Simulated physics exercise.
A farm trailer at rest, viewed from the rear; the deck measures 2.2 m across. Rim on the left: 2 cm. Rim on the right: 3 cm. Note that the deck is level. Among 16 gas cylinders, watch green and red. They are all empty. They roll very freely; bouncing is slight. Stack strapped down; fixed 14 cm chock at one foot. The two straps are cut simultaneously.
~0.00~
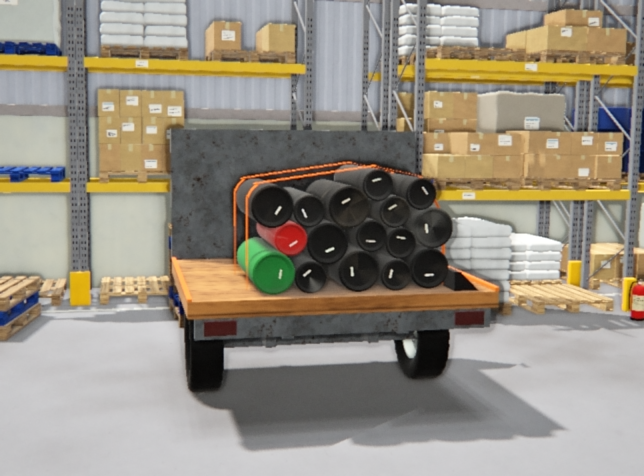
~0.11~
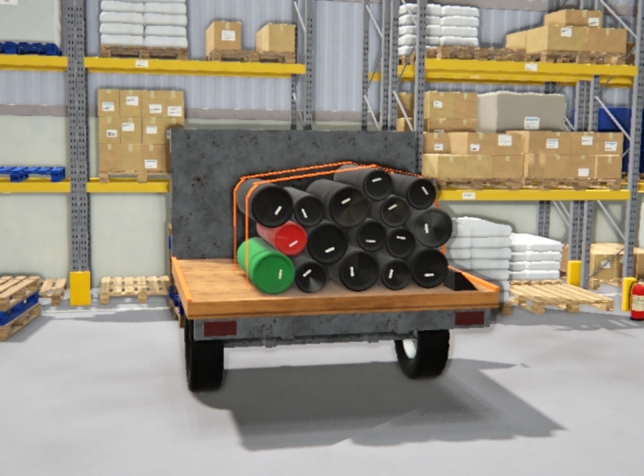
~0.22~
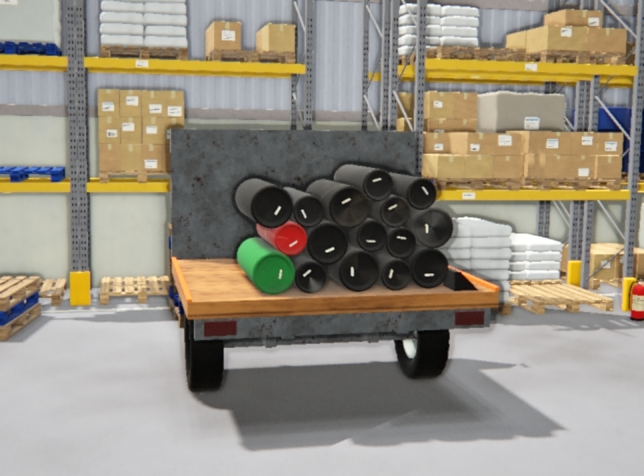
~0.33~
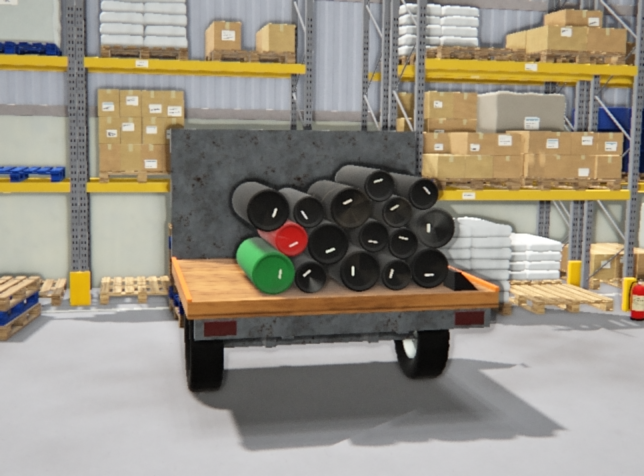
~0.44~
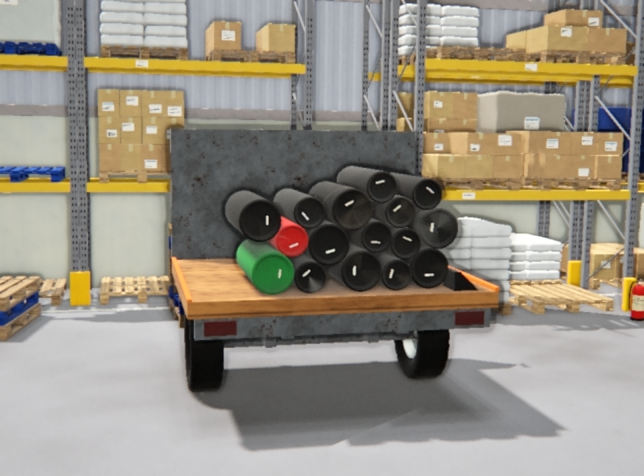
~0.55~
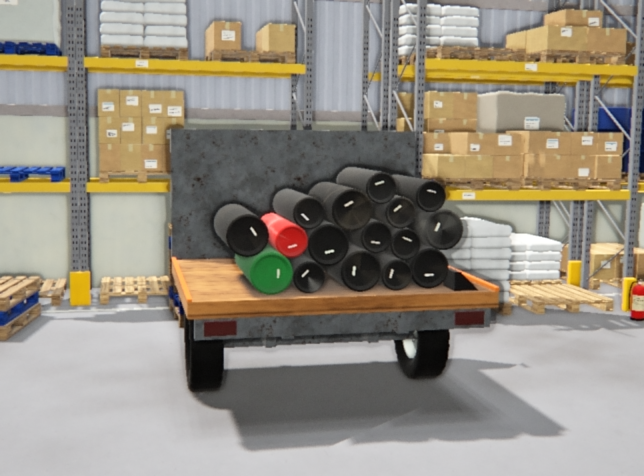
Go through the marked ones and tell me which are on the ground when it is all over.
Green ends on the ground. Red ends on the ground.
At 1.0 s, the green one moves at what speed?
Close to 0.5 m/s then.
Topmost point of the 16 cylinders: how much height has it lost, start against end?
About 40 cm lower.
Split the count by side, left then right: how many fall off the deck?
3 on the left side and 2 on the right side.
After 1.0 s, green is on the deck, 45 cm from the left edge, rolling left; red is up on others, 65 cm from the left edge, rolling left; 0 gone from the deck.
After 1.3 s, green is on the deck, 30 cm from the left edge, rolling left; red is up on others, 50 cm from the left edge, rolling left; 2 gone from the deck.
After 1.8 s, green is on the deck, 5 cm from the left edge, rolling left; red is up on others, 25 cm from the left edge, rolling left; 3 gone from the deck.
After 2.3 s, green is dropping off the left side; red is dropping off the left side; 5 gone from the deck.
At rest (4.6 s), green is on the ground to the left; red is on the ground to the left; 5 gone from the deck.
